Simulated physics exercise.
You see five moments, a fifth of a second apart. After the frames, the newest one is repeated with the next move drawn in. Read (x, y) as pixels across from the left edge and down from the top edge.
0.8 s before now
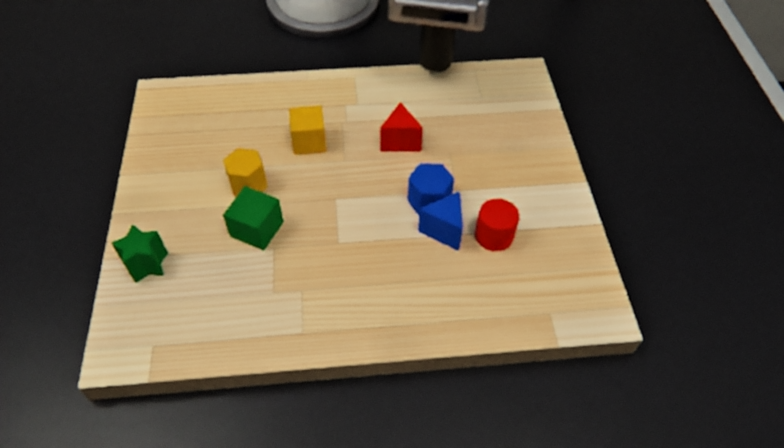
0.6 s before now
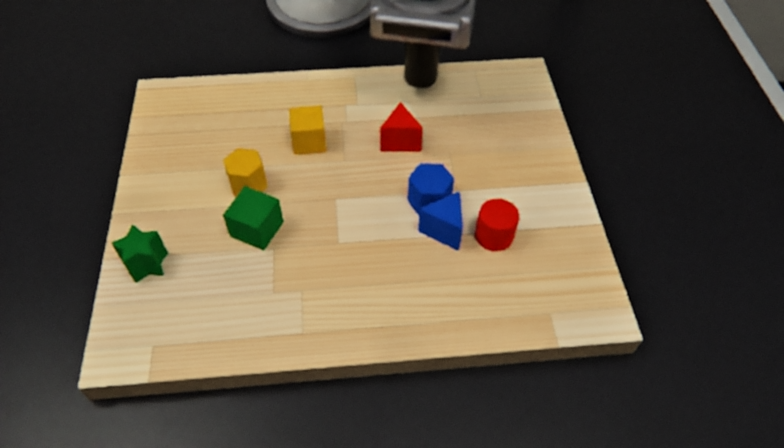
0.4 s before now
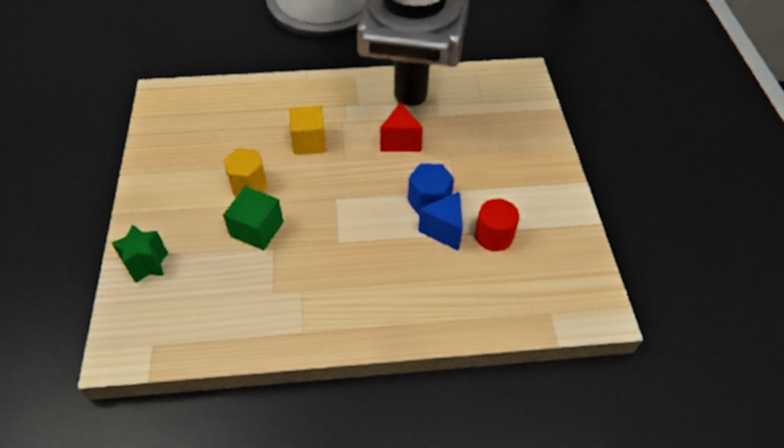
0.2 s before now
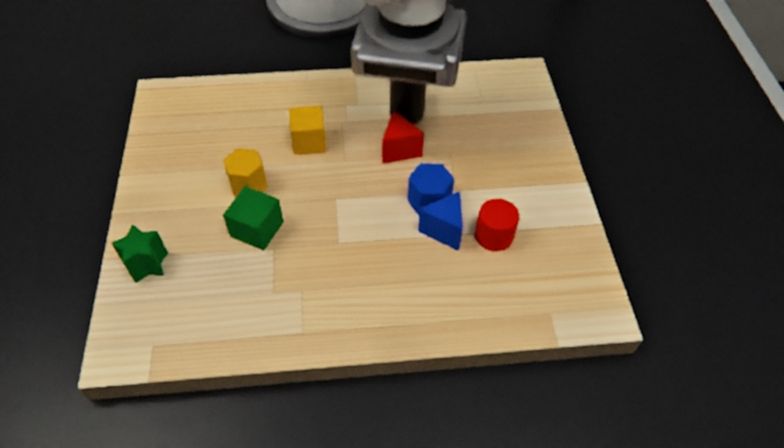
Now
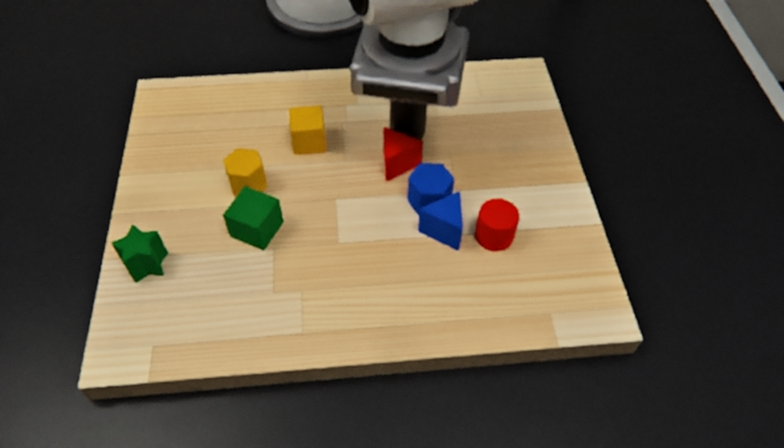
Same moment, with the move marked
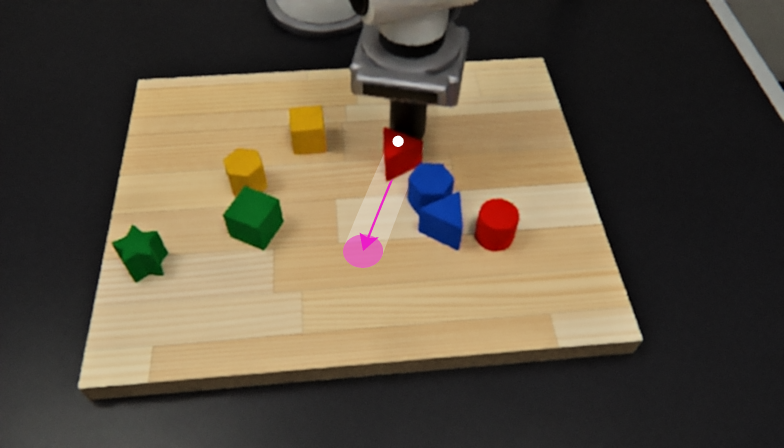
At first, a robot arm with a dark peg reaches in at the top edge of a wooden board scattered with green, yellow, red and blue blocks. The peg moves down and slightly left to the red triangular block, then pushes it a short way toward the blue hexagon, turning it as it slides.
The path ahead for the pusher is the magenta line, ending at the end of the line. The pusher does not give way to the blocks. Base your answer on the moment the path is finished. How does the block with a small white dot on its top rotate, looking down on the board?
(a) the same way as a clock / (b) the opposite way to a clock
My pick is b.
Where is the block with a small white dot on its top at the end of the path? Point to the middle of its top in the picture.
My estimate: (357, 259).
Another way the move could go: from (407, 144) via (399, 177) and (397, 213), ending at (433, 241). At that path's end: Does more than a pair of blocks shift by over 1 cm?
Answer: Yes.
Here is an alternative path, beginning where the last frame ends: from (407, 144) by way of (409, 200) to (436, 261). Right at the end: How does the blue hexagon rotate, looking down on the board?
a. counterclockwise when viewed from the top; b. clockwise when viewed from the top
a - counterclockwise when viewed from the top.
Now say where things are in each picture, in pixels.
Lower end of the pusher (436, 63), tops of blocks, red triangular piece (401, 118), blue hexagon (432, 177), in the first frame.
Pusher (421, 79), blocks as before, in the second frame.
Pusher (411, 96), blocks as before, in the third frame.
Pusher (407, 114), red triangular piece (400, 127), in the fourth frame.
Pusher (407, 132), red triangular piece (398, 141), blue hexagon (432, 177), in the fifth frame.
The drawn path runs straight from (407, 144) to (363, 251); the dot is on the red triangular piece.
On the path given first. One third of the way, pusher (393, 166); red triangular piece (387, 178), turned 15° anticlockwise.
Two thirds of the way, pusher (378, 202); red triangular piece (374, 217), turned 30° anticlockwise.
At the end, pusher (363, 241); red triangular piece (357, 259), turned 30° anticlockwise; blue hexagon not moved.
